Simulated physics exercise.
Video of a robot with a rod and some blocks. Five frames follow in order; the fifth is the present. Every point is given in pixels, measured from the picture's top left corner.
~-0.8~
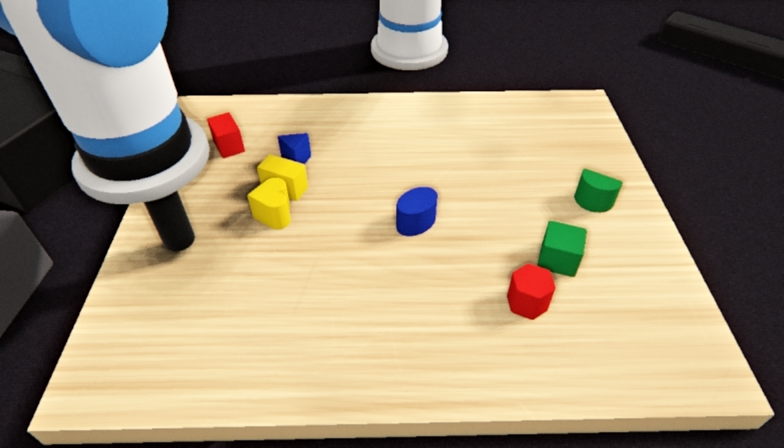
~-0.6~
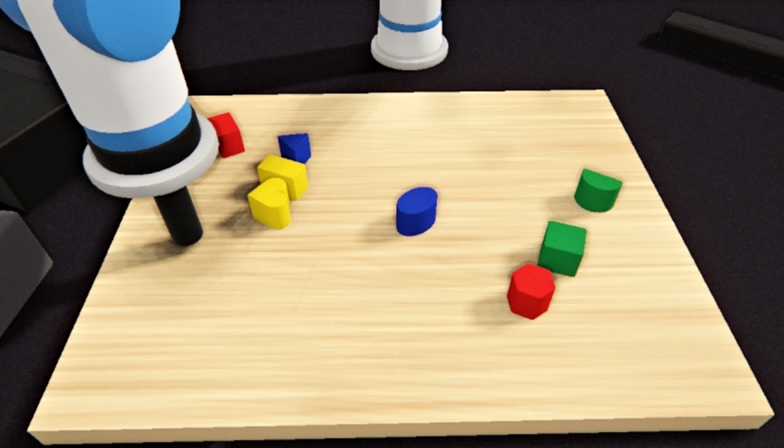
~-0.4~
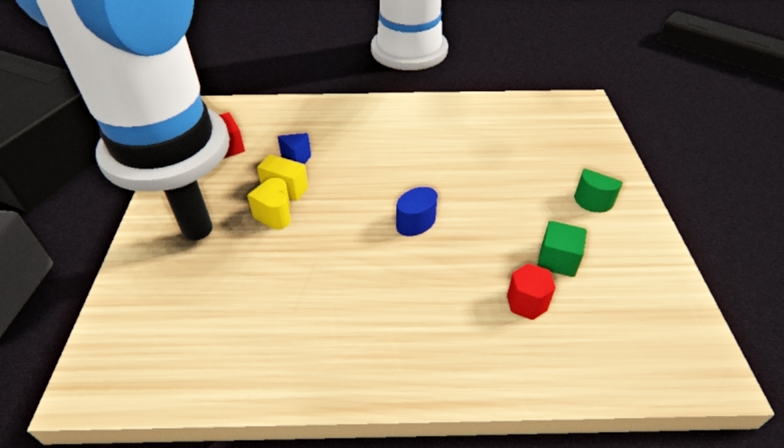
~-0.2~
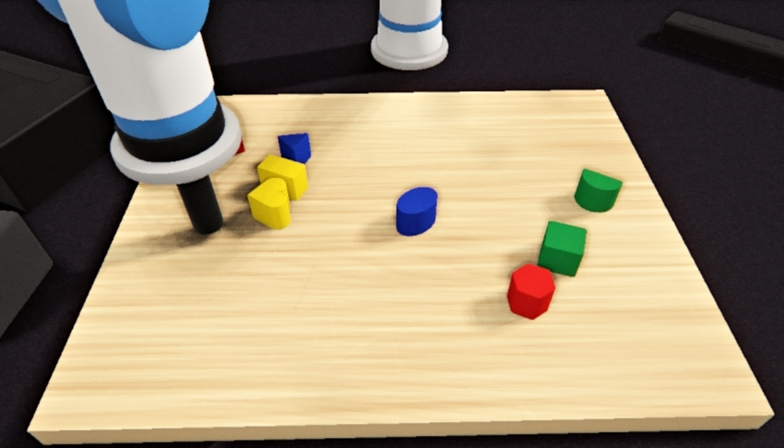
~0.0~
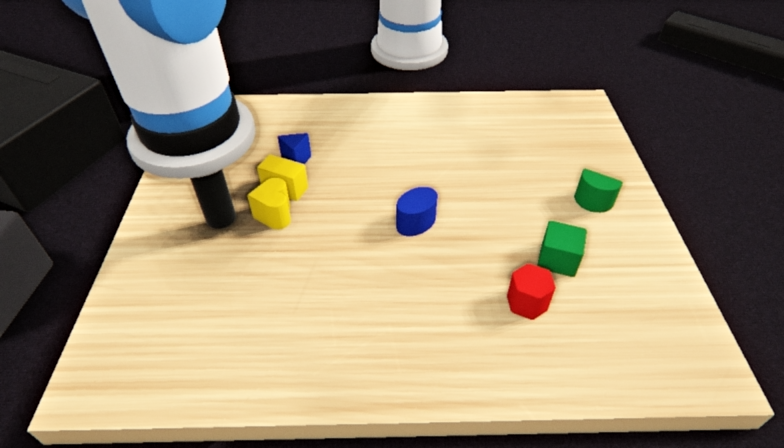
The clip shows a robot arm with a black rod over a wooden board of red, blue, yellow and green blocks. The rod moves a short way right and slightly upward toward two yellow blocks, while the blocks stay still.
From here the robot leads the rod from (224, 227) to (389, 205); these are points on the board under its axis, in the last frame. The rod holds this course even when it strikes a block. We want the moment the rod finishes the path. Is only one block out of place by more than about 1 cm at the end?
I believe so.
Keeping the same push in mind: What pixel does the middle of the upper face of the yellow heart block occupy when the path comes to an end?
Its top centre is at about (356, 166).
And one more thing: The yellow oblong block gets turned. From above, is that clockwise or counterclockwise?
It ends up turned anticlockwise.
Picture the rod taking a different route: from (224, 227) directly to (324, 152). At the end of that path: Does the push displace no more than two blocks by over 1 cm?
The answer is yes.
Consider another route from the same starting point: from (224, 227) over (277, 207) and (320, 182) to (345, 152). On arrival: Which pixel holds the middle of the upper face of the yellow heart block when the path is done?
That would be at about pixel (317, 188).
What follows on the original path. One third of the way, rod (279, 213); yellow heart block (305, 185); yellow oblong block (284, 164), turned 20° anticlockwise.
Two thirds of the way, rod (335, 205); yellow heart block (348, 171), turned 20° anticlockwise; yellow oblong block (284, 164), turned 20° anticlockwise.
At the end, rod (389, 198); yellow heart block (356, 166), turned 40° anticlockwise; yellow oblong block (284, 164), turned 20° anticlockwise; blue oval block in place.
